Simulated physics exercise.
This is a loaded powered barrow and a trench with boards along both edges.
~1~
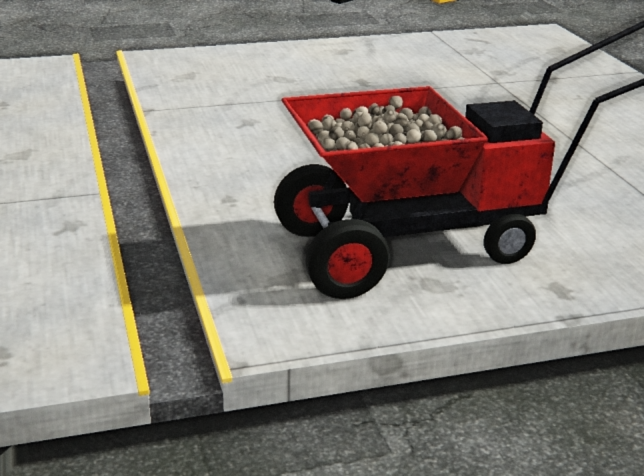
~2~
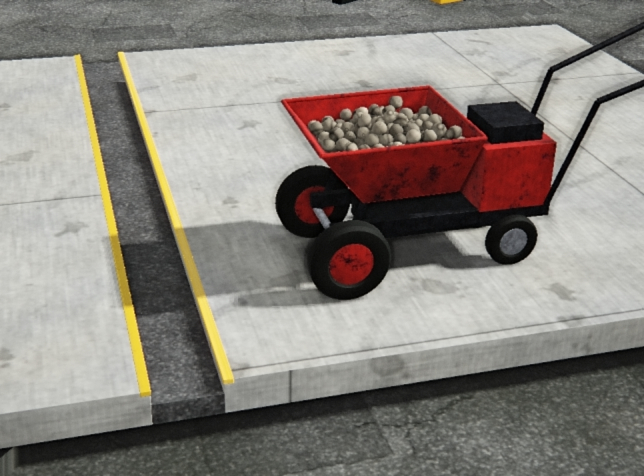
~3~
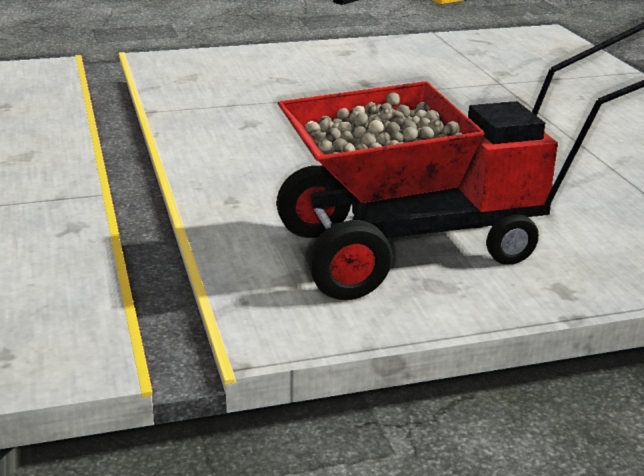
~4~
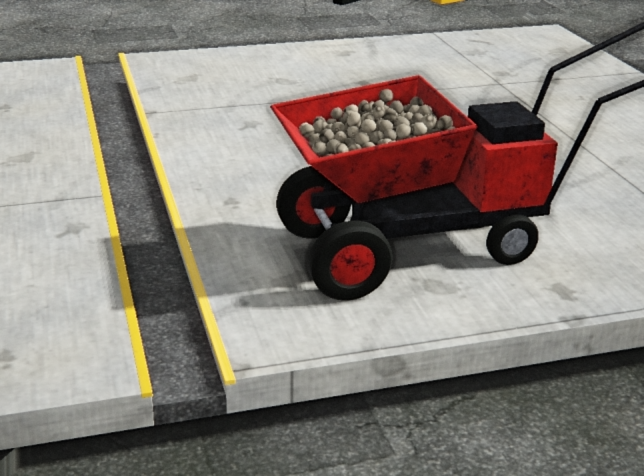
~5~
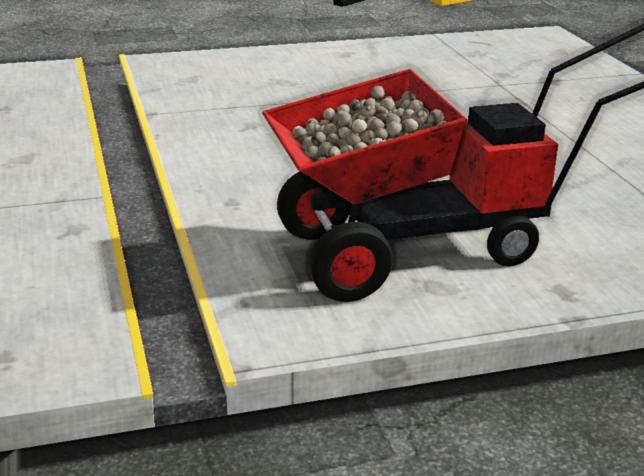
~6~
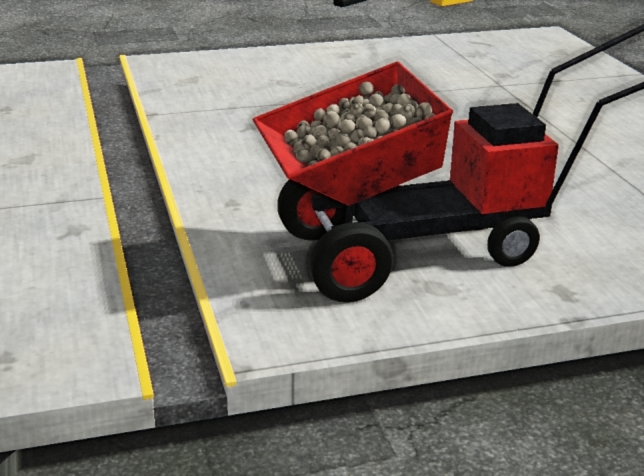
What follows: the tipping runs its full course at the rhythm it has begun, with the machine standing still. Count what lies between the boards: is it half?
It catches over half.
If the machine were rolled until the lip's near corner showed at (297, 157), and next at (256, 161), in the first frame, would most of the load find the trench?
In turn: More than half; less than half.
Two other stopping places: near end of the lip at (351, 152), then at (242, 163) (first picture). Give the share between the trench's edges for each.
Near 60 % and 10 %.
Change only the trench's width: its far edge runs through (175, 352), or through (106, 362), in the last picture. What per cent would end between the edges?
Roughly 30 per cent, and 80 per cent.
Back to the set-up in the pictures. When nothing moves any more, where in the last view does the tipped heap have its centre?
At about (162, 282).
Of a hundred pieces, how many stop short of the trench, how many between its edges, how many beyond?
About: Short 15, between 65, beyond 15 per cent.
Soon, skip tipped steeply; all in the skip.
A while on, skip tipped right over; about two thirds in the skip; a small part short of the trench; about a quarter in or heaped over the trench; a stray few falling.
Towards the end, skip tipped right over; a small part in the skip; a small part short of the trench; about two thirds in or heaped over the trench; a small part beyond it.
Finally, skip tipped right over; a small part in the skip; a small part short of the trench; about two thirds in or heaped over the trench; a small part beyond it.
